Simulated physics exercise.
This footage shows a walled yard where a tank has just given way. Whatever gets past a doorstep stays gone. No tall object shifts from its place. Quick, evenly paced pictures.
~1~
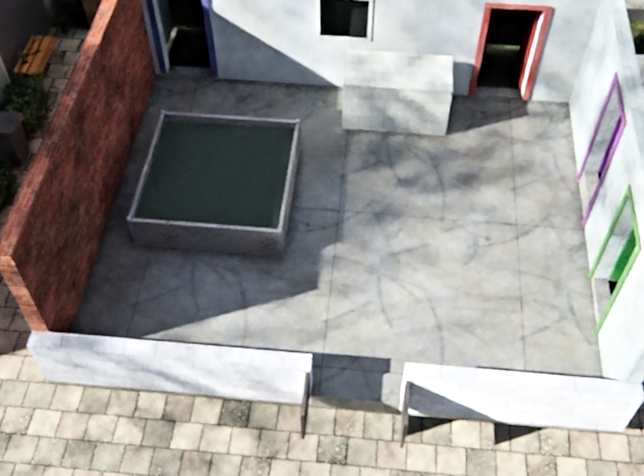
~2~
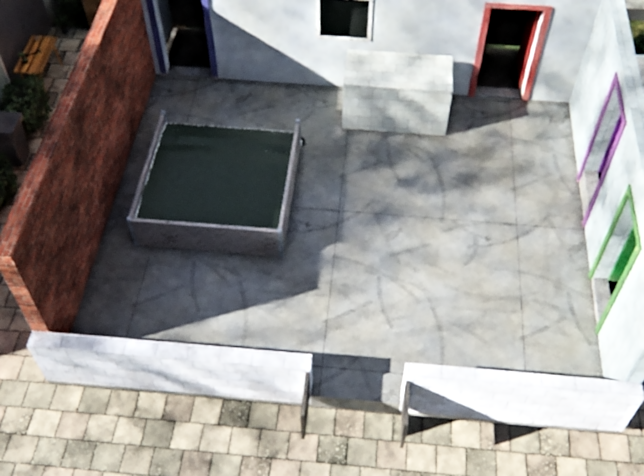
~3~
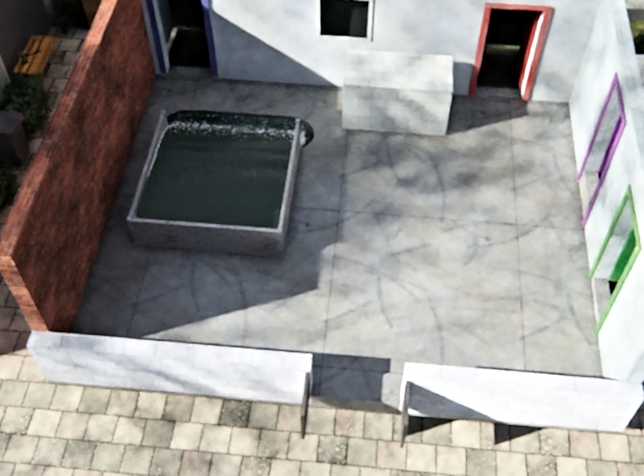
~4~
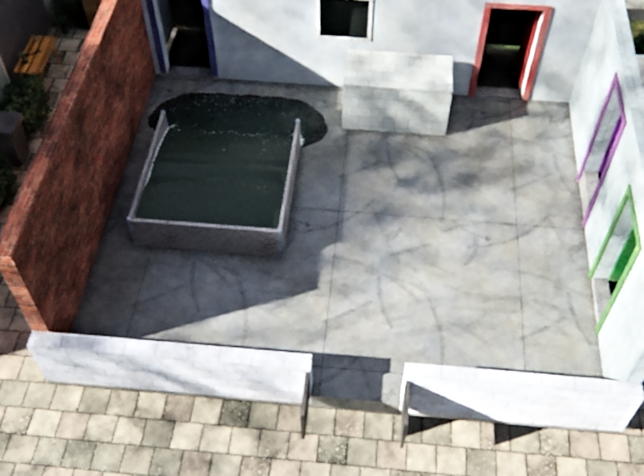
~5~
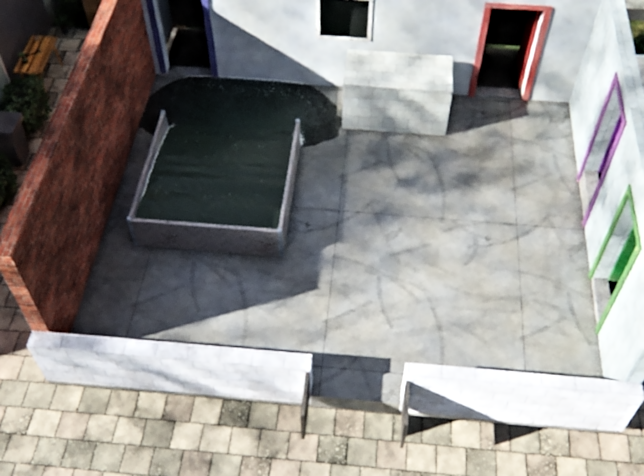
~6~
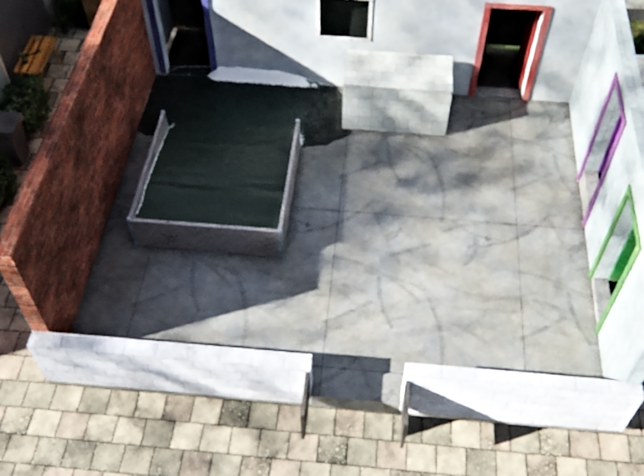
Walled yard with an open tank, its far side giving way and dark water pouring out, spreading back to the rear wall.
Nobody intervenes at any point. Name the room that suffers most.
Blue.
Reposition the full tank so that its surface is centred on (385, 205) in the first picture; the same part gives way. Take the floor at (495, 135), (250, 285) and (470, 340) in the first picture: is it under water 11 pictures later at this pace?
Result, in order: Affected; unaffected; unaffected.
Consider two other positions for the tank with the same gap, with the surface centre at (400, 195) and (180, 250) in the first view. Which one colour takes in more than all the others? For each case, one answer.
In turn: The red one, then the blue door.
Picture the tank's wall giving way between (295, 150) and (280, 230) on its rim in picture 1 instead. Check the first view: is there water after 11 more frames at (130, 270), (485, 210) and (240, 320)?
Untouched, soaked, untouched.
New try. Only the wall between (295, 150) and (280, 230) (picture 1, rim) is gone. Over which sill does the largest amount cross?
Answer: The green-painted one.
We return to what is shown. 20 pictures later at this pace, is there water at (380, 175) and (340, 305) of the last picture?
In the order asked, the first is swamped and the second is spared.
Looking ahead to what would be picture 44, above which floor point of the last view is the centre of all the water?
Around pixel (270, 186) of the last picture.
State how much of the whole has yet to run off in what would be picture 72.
Near 74 percent, give or take.
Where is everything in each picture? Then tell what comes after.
The first frame shows still water in the open tank at (218, 171).
In the second frame, the front is at (300, 141), out from the gap on the open tank's far side.
In the third frame, water pours out on the open tank's far side and has run to (309, 130).
In the fourth frame, the front is at (317, 117), out from the gap on the open tank's far side.
In the fifth frame, water pours out on the open tank's far side and has run to (331, 107).
In the sixth frame, water pours out on the open tank's far side and has run to (331, 87).
A moment on, water covers 15 % of the floor; green door not reached, purple door not reached, red door not reached, blue door a lot in.
Next, water covers 15 % of the floor; green door not reached, purple door not reached, red door wet at the sill, nothing in, blue door a lot in.
Then, water covers 35 % of the floor; green door not reached, purple door not reached, red door wet at the sill, nothing in, blue door a lot in.
Later, water covers 80 % of the floor; green door wet at the sill, nothing in, purple door wet at the sill, nothing in, red door wet at the sill, nothing in, blue door a lot in.
In the end, water covers 90 % of the floor; green door wet at the sill, nothing in, purple door wet at the sill, nothing in, red door wet at the sill, nothing in, blue door a lot in; the blue door has let in the most.
